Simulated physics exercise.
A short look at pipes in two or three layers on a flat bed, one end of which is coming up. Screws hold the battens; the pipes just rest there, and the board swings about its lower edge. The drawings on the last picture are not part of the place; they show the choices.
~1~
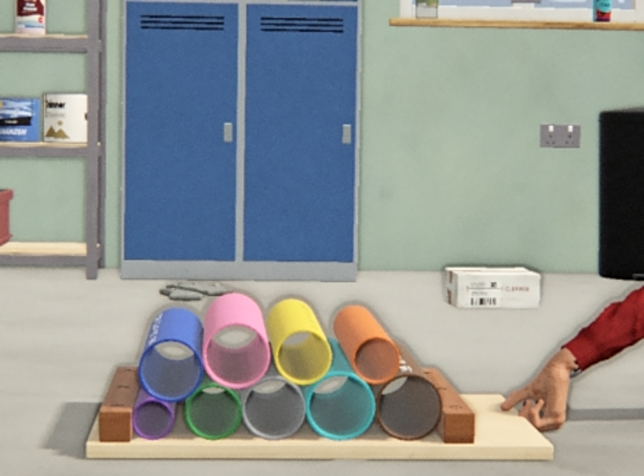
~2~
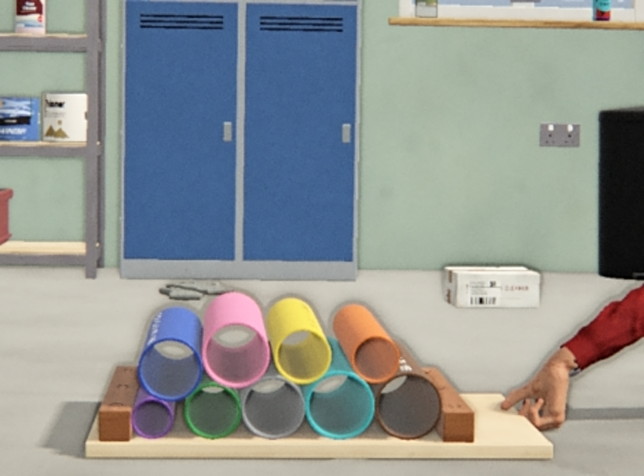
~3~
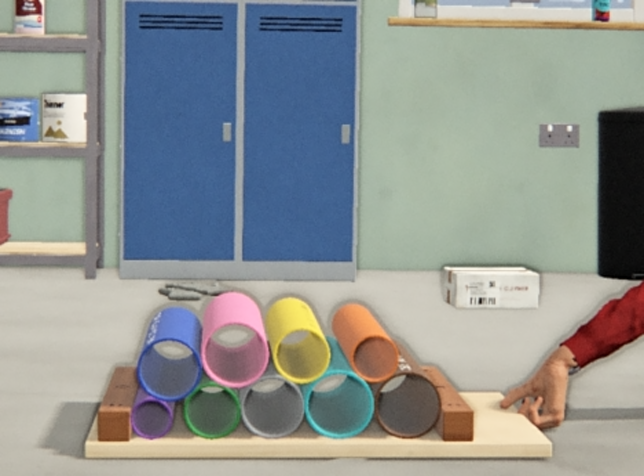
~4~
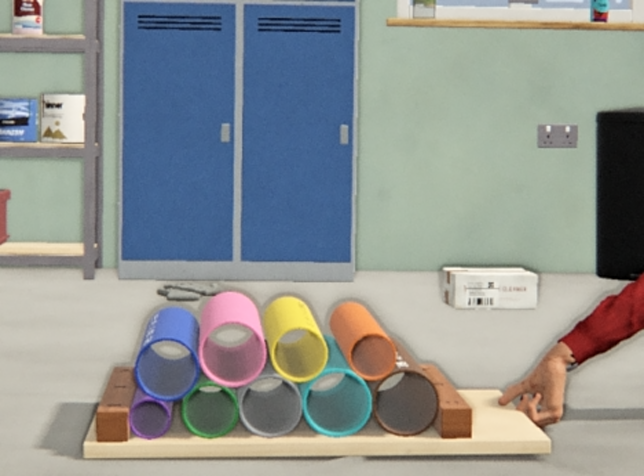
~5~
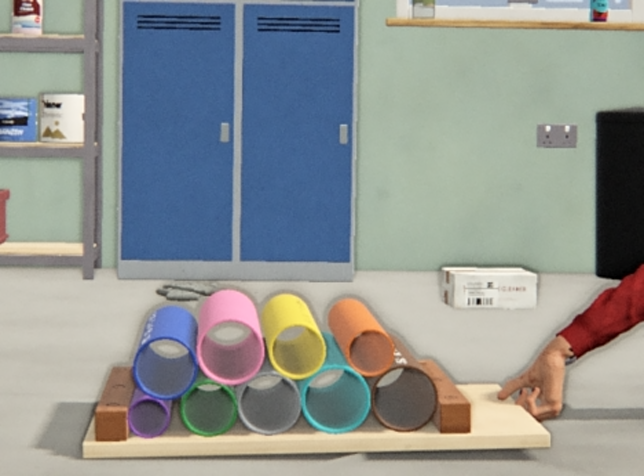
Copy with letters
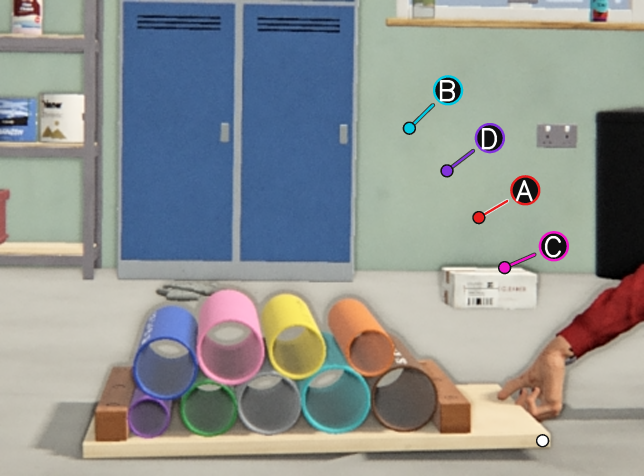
In a workshop with blue lockers, coloured pipes resting stacked between wooden battens on a board, a hand staying at its right end.
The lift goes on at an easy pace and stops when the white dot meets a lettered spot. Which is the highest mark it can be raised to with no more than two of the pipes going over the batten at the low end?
It can be raised to C.
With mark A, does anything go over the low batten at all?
At A: Yes.
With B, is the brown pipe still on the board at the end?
Yes.
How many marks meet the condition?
One of the four.
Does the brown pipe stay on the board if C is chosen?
The brown pipe: Yes.
On the marked copy, A at (479, 218); B at (409, 128); C at (504, 268); D at (447, 171); the white dot at (542, 441).
With C. Early on, board at 15°.
Further on, board at 24°.
At the end, board at 24°, two over the low batten (pink, blue).
As for the rest, A three over the low batten (pink, blue, yellow); B four over the low batten (pink, orange, blue, yellow); D four over the low batten (pink, orange, blue, yellow).
